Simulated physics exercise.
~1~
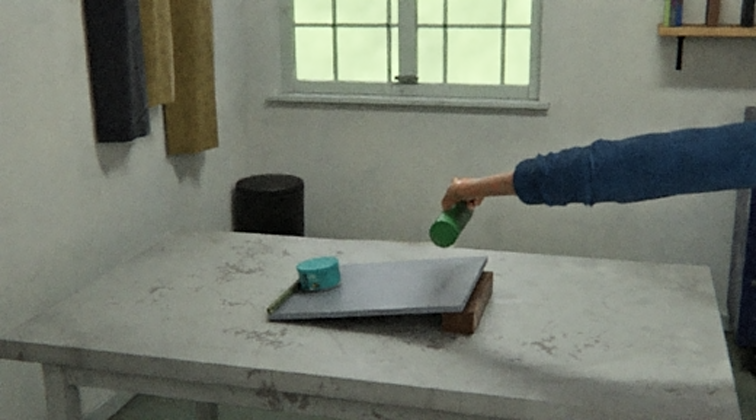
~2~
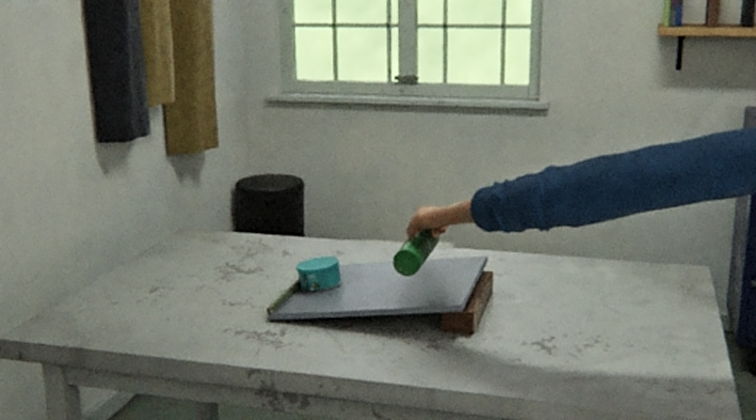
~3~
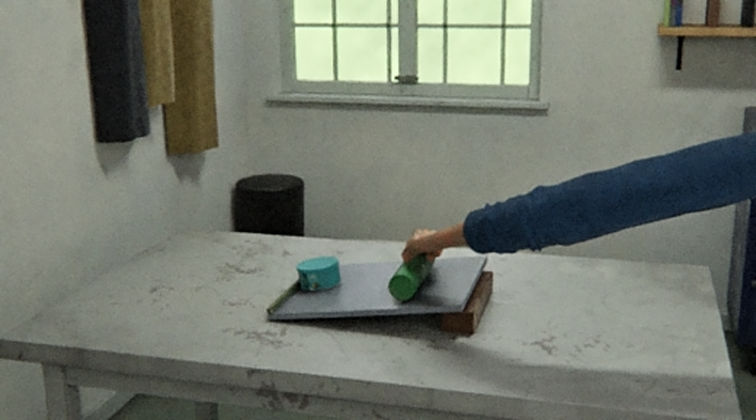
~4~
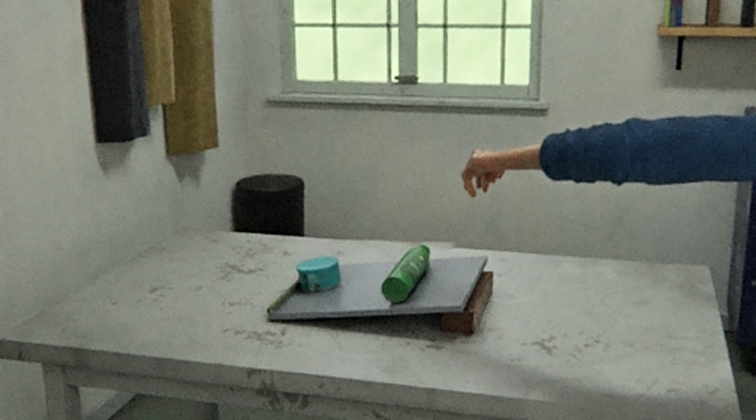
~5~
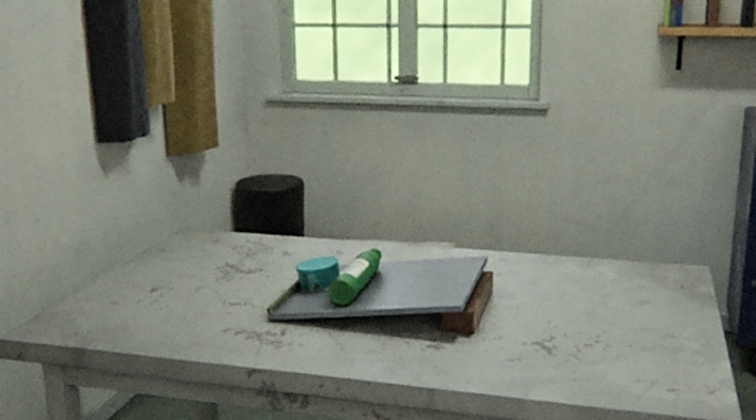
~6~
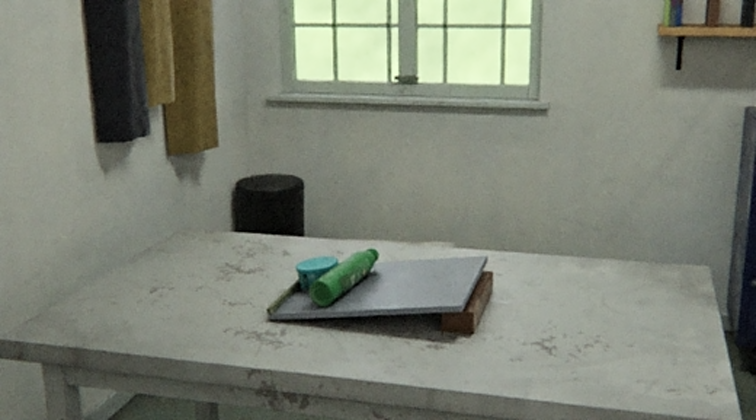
A green bottle, held on its side by a hand reaching in from the right, hovers above a tilted grey board on a worn, pale table. The board's right end rests on a reddish-brown block, and a turquoise tub sits near its low left end. The hand moves left and lowers the bottle onto the slope, then lets go and draws back. The bottle rolls left down the board, turning its pale label into view. It ends lying at an angle against the tub, which stays in place, with the arm gone from sight.
